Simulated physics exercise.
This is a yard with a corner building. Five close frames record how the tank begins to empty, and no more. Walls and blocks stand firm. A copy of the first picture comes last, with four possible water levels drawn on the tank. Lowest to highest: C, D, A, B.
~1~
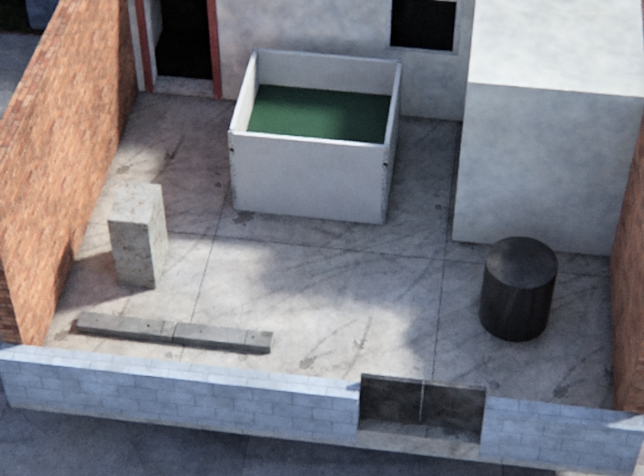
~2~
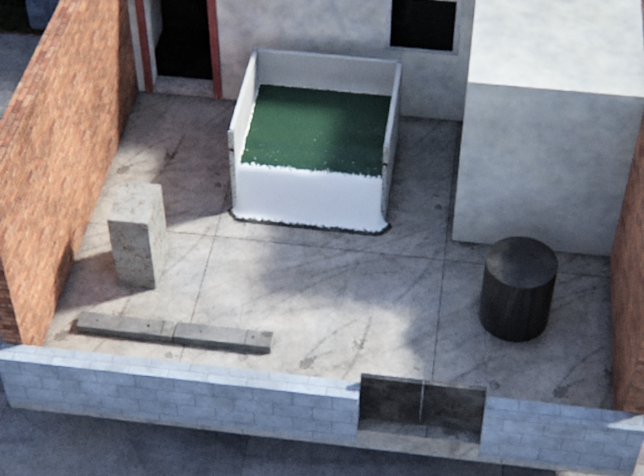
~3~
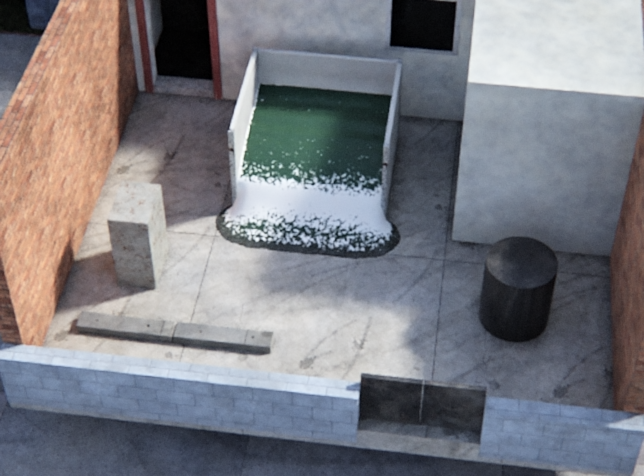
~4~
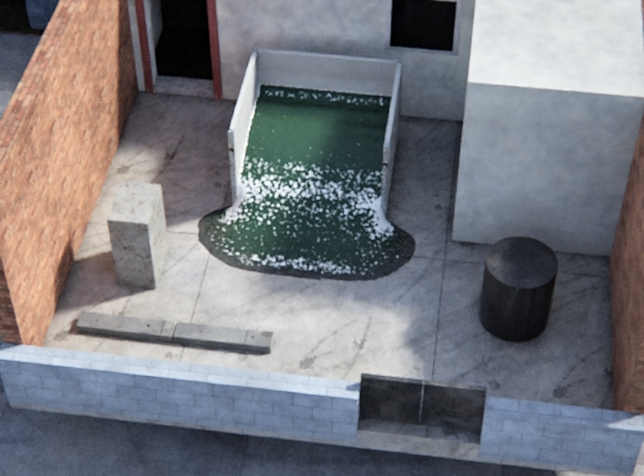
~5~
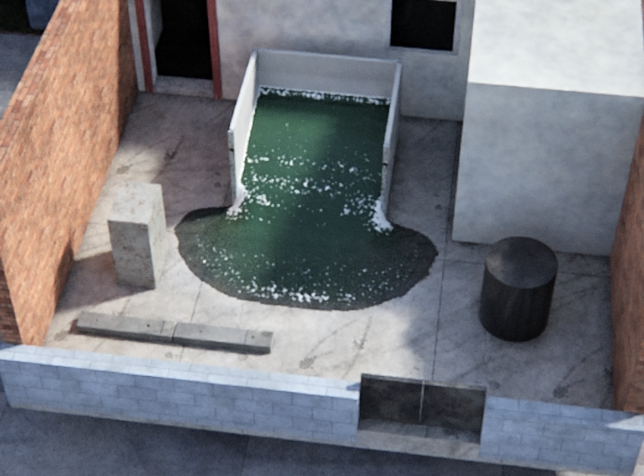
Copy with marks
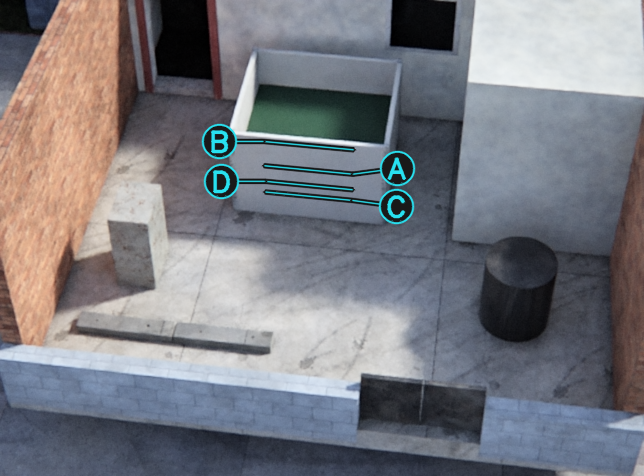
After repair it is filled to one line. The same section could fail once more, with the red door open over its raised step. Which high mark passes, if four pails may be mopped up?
Go for A.
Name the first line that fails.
B it is.
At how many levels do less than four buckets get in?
Three.
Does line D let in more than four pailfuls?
No, that is safe.
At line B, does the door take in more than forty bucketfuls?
No, it does not.
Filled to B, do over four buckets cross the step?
Yes.
In cyan, A at (308, 169); B at (308, 145); C at (308, 196); D at (308, 185); from the bottom up C, D, A, B.
For line A, a bucket or two gets in.
For line B, about 14 bucketfuls get in.
For line C, nothing gets over.
For line D, nothing gets over.
